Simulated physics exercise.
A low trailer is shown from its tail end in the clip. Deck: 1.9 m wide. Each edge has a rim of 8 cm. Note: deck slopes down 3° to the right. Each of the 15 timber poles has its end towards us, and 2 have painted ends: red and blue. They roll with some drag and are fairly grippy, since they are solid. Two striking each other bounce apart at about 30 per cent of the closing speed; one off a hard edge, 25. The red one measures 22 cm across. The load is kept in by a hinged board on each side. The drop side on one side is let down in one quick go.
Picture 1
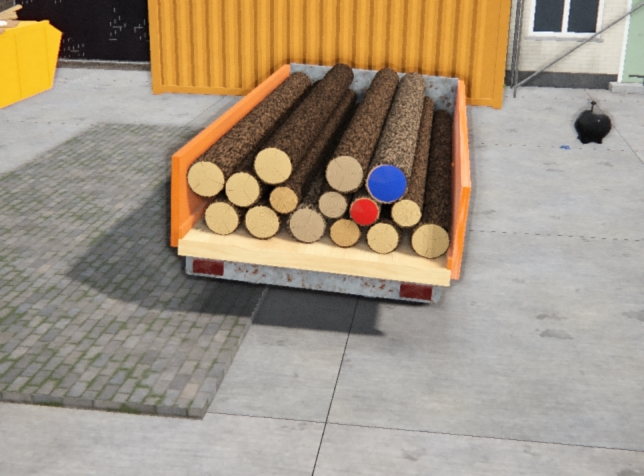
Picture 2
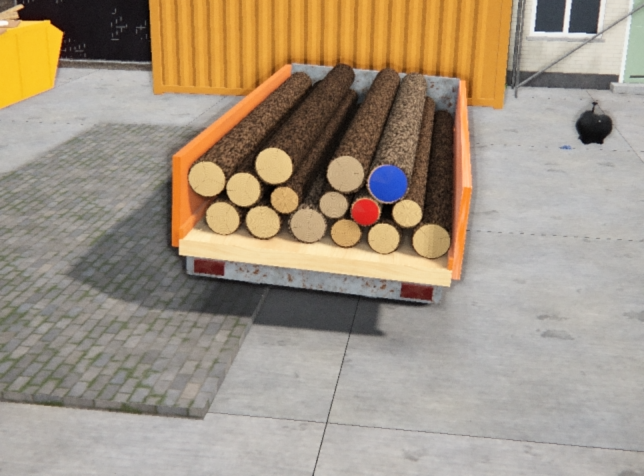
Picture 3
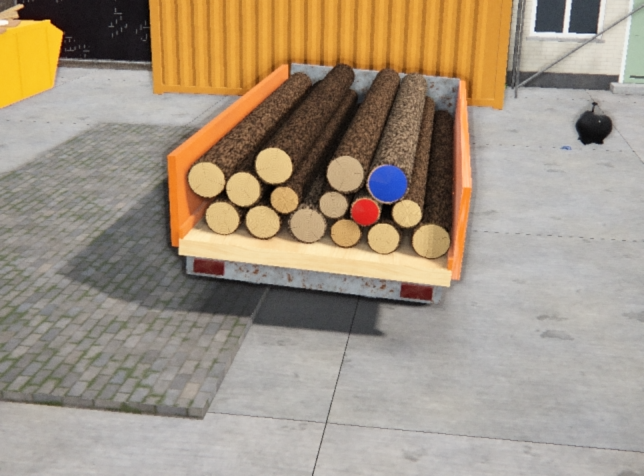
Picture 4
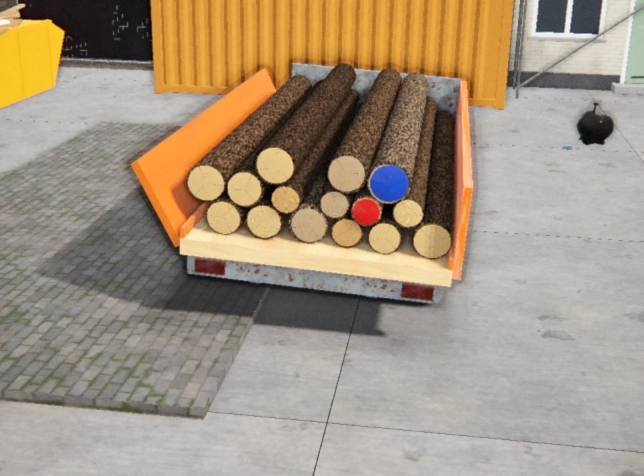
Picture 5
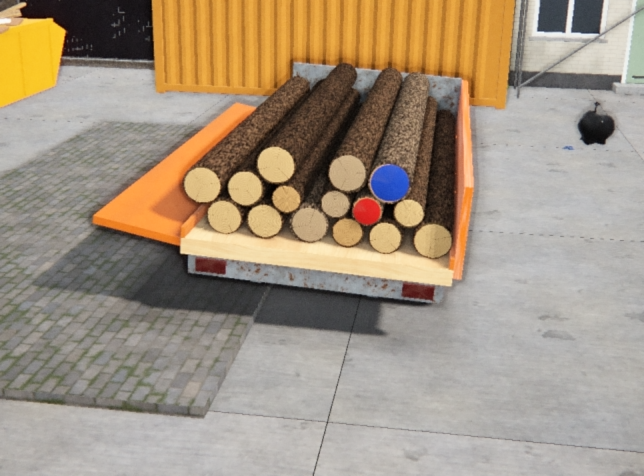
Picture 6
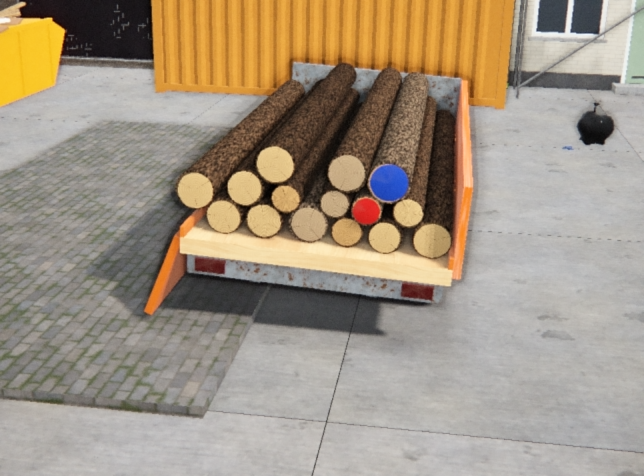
Orange left side board of a flatbed trailer swinging outward and down to hang below the deck, beside stacked logs barely moving.
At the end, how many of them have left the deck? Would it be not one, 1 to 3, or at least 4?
It would be 1 to 3.
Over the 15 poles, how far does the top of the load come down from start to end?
The top drops by around 0 cm.
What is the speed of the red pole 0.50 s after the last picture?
0.0 m/s, give or take.
Then, 0.5 s past the sixth picture, red is up on others, 65 cm from the right edge; blue is up on others, 50 cm from the right edge; 1 gone from the deck.
Finally (2.4 s after the last picture), red is up on others, 65 cm from the right edge; blue is up on others, 50 cm from the right edge; 1 gone from the deck.
